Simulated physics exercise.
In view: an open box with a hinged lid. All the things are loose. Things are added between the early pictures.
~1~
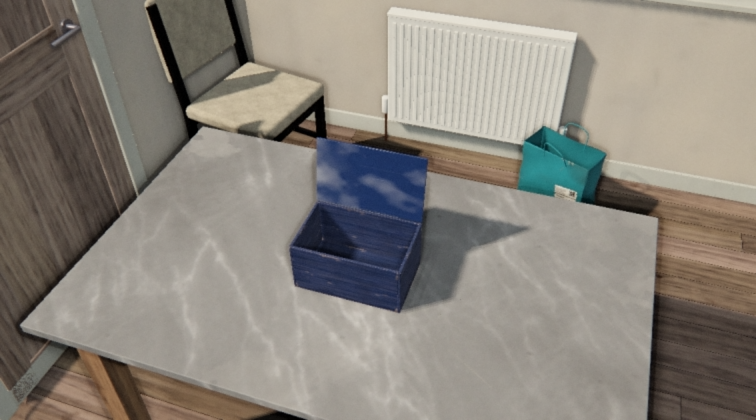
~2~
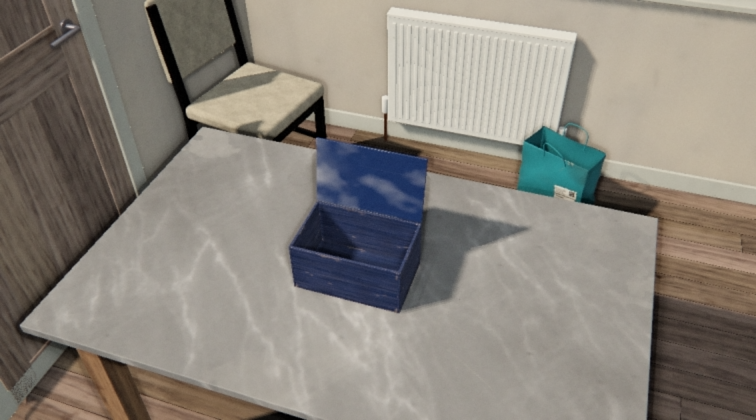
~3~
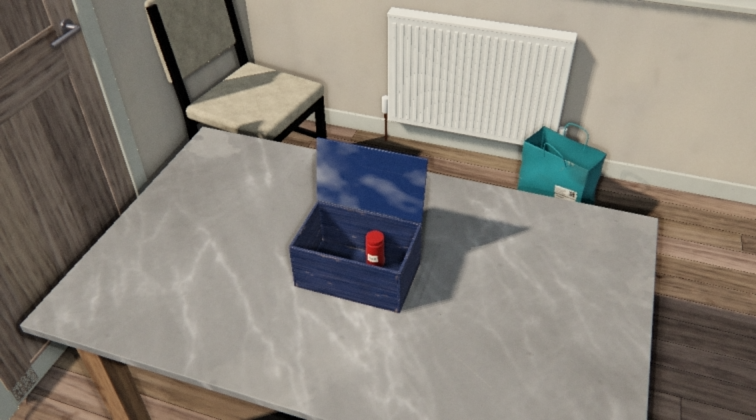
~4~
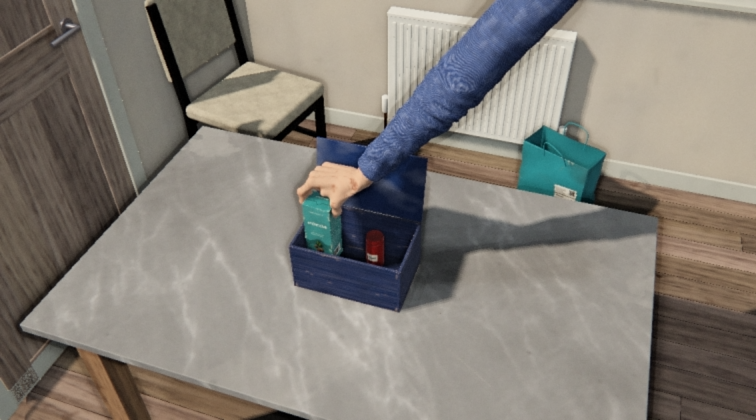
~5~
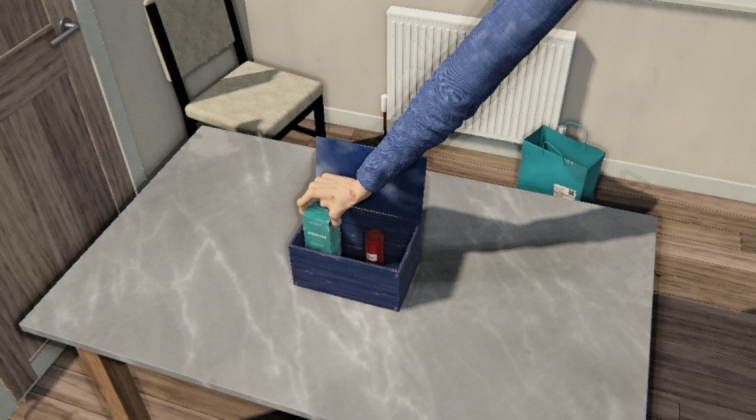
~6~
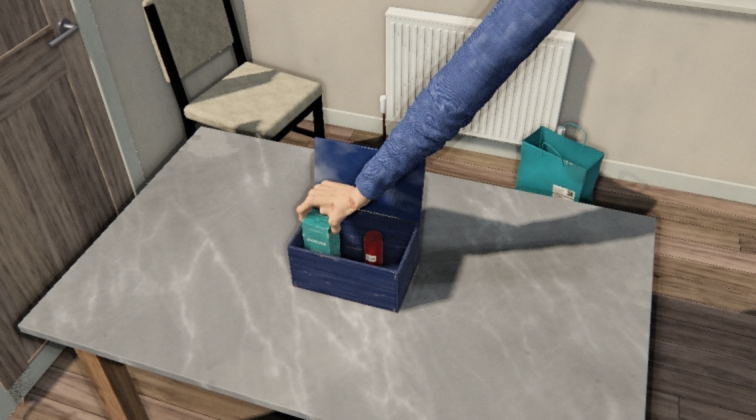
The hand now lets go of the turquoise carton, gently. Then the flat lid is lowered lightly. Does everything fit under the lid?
It stays ajar.
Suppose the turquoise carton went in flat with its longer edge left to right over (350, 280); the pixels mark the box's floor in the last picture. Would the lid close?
Then it sits on the rim.
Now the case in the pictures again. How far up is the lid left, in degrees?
About 30°.
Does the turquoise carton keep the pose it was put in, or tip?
The turquoise carton stays as placed.
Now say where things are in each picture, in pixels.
In the first picture, the last thing is not in view yet.
In the second picture, the last thing is not in view yet.
In the third picture, the last thing is not in view yet; red shaker (375, 250).
In the fourth picture, on its way; turquoise carton (323, 228); red shaker (375, 249).
In the fifth picture, on its way; turquoise carton (323, 238); red shaker (374, 249).
In the sixth picture, in place under the hand; turquoise carton (322, 245); red shaker (373, 250).
Then, 1.30 s after the last picture, lid 81° above the rim.
Then, 1.60 s after the last picture, lid 56° above the rim.
At rest, lid 31° above the rim; both in place. Seen from the same camera at the end, turquoise carton near (322, 245).
